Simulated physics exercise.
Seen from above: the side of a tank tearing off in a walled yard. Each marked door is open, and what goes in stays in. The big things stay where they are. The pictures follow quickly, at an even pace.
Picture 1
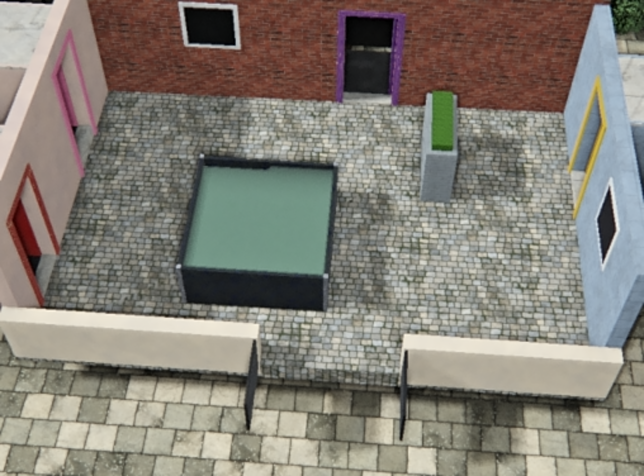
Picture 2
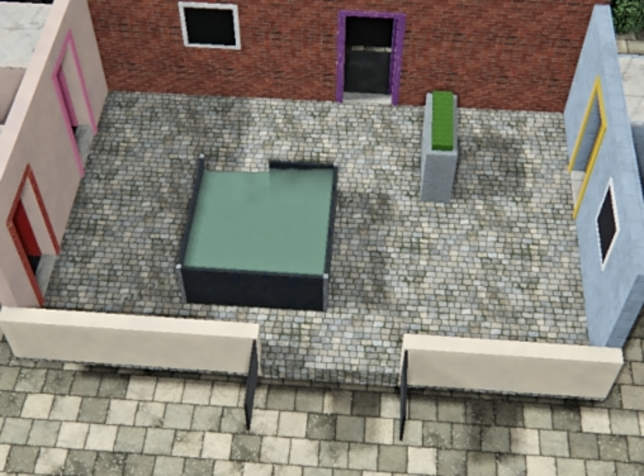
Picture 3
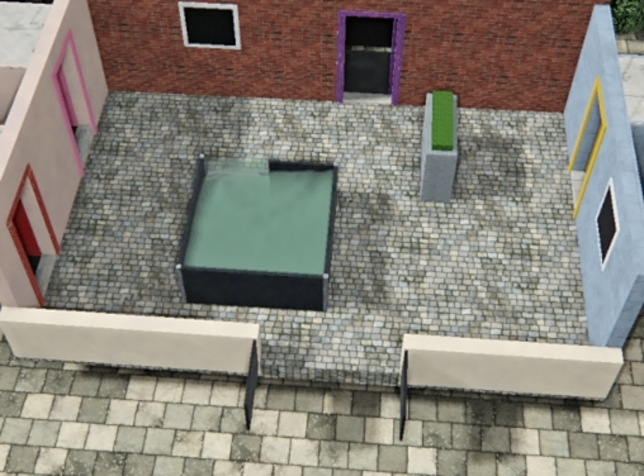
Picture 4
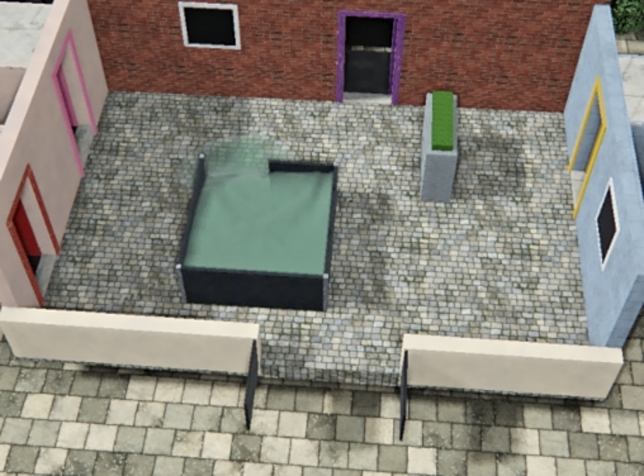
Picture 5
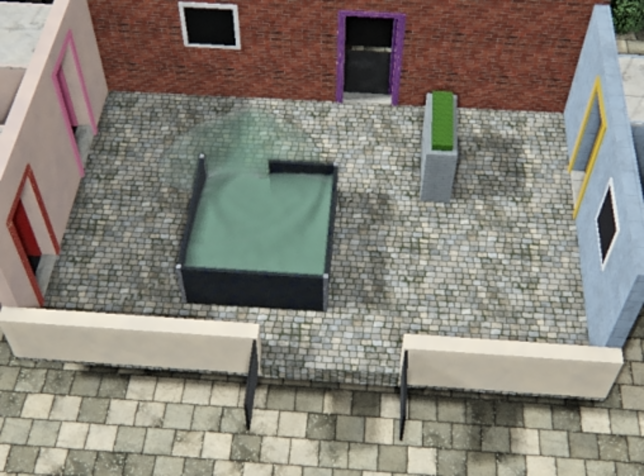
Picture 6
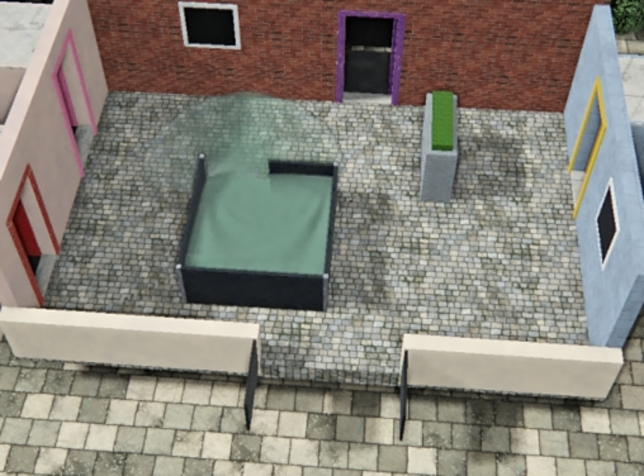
A dark-sided open tank of green water stands left of centre in a grey cobbled yard, seen from above by a still camera. Brick wall with a purple-framed doorway rises behind, pink and blue walls flank the sides, and a grey planter topped with green stands right. Part of the tank's far side gives way, and water pours through the gap, fanning thinly across the cobbles.
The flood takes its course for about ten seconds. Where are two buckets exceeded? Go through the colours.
One by one: The red door takes more than that; the pink door stays under that; the purple door takes more than that; the yellow door stays under that.
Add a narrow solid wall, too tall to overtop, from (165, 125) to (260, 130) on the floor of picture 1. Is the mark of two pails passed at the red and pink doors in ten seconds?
Then: The red one lets more in; the pink one takes more.
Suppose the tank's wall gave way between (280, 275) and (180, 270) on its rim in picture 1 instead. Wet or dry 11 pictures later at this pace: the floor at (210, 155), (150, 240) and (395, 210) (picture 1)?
As listed: Not flooded, clear, clear.
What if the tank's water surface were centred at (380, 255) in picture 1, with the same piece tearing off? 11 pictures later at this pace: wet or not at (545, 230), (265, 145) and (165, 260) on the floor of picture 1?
One after the other: No water, flooded, dry.
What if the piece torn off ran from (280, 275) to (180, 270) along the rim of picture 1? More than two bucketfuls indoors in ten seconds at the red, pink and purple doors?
One by one: Red door goes over, pink door keeps below it, purple door is under.
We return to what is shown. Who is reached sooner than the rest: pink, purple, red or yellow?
It is the purple door.
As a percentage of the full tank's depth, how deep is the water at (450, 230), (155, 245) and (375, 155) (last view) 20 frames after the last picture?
About 0, 4 and 4 per cent.
A moment on, water covers 20 % of the floor; the red door not reached, the pink door not reached, the purple door under two buckets in, the yellow door not reached.
Next, water covers 25 % of the floor; the red door not reached, the pink door wet at the sill, nothing in, the purple door under two buckets in, the yellow door not reached.
Then, water covers 55 % of the floor; the red door wet at the sill, nothing in, the pink door wet at the sill, nothing in, the purple door over two buckets in, the yellow door not reached.
Later, water covers 90 % of the floor; the red door under two buckets in, the pink door wet at the sill, nothing in, the purple door over two buckets in, the yellow door wet at the sill, nothing in.
In the end, water covers 100 % of the floor; the red door far over two buckets in, the pink door wet at the sill, nothing in, the purple door far over two buckets in, the yellow door wet at the sill, nothing in.
